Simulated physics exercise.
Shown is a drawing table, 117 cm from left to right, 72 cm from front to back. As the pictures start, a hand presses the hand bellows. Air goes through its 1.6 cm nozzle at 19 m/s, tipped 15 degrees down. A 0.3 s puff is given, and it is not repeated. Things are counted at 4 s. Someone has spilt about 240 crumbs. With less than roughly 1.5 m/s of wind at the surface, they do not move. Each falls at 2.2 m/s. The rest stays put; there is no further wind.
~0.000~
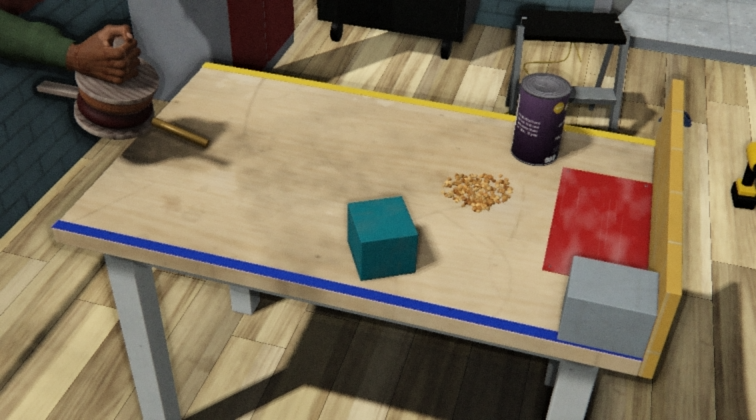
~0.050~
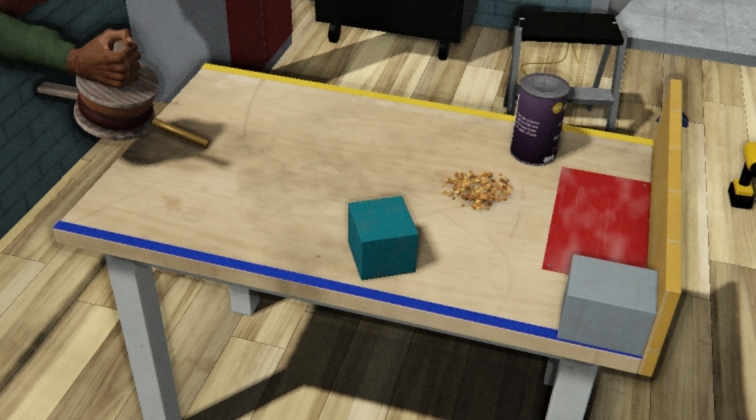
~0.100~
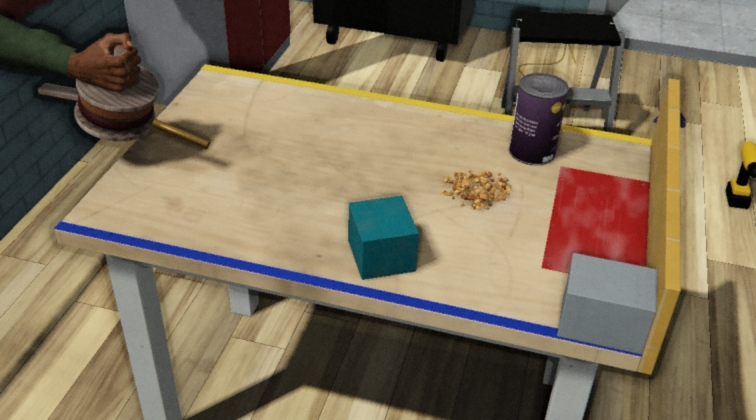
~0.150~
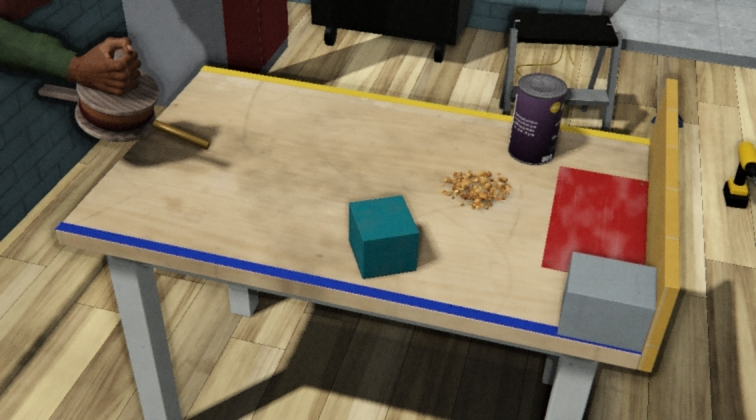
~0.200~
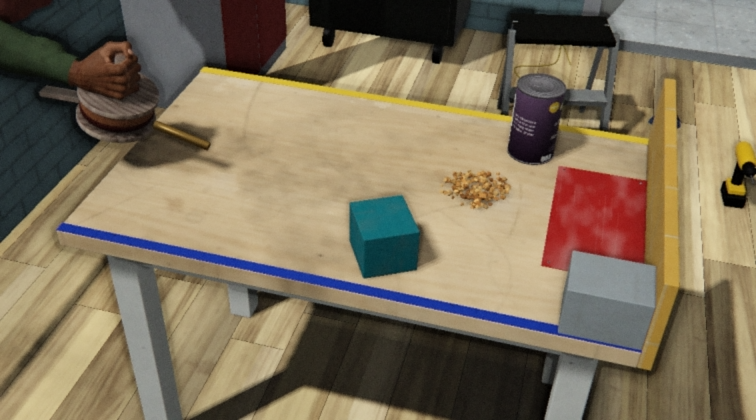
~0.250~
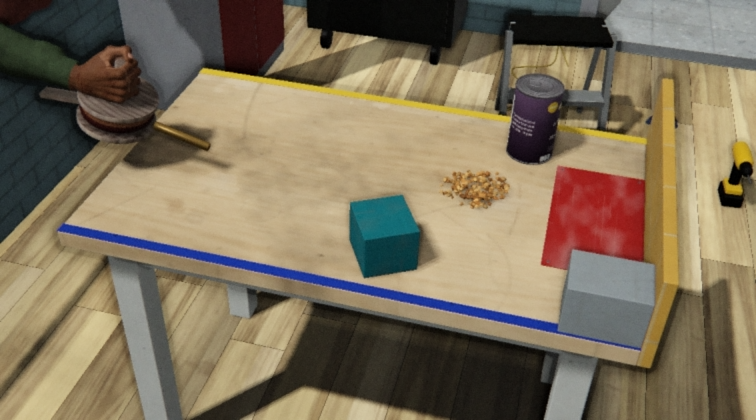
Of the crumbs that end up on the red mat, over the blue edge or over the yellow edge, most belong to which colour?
I would say most belong to red.
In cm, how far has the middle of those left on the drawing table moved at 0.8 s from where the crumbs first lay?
Roughly 35 centimetres.
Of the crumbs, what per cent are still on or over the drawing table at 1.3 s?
It should be roughly 100 % by then.
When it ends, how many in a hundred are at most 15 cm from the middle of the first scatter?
Roughly 30 in a hundred.
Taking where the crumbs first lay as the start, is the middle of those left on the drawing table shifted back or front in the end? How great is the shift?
It drifted backwards, around 5 cm in all.
After 0.8 s the count stands so, 0 % are over the yellow edge, 71 % on the red mat and 0 % over the blue edge; the middle of those left on the top is near (634, 207).
After 1.3 s the count stands so, 0 % are over the yellow edge, 68 % on the red mat and 0 % over the blue edge; the middle of those left on the top is near (635, 207).
After 2.2 s the count stands so, 0 % are over the yellow edge, 68 % on the red mat and 0 % over the blue edge; the middle of those left on the top is near (635, 207).
After 4.0 s, at the end, 0 % are over the yellow edge, 68 % on the red mat and 0 % over the blue edge; the middle of those left on the top is near (635, 207).
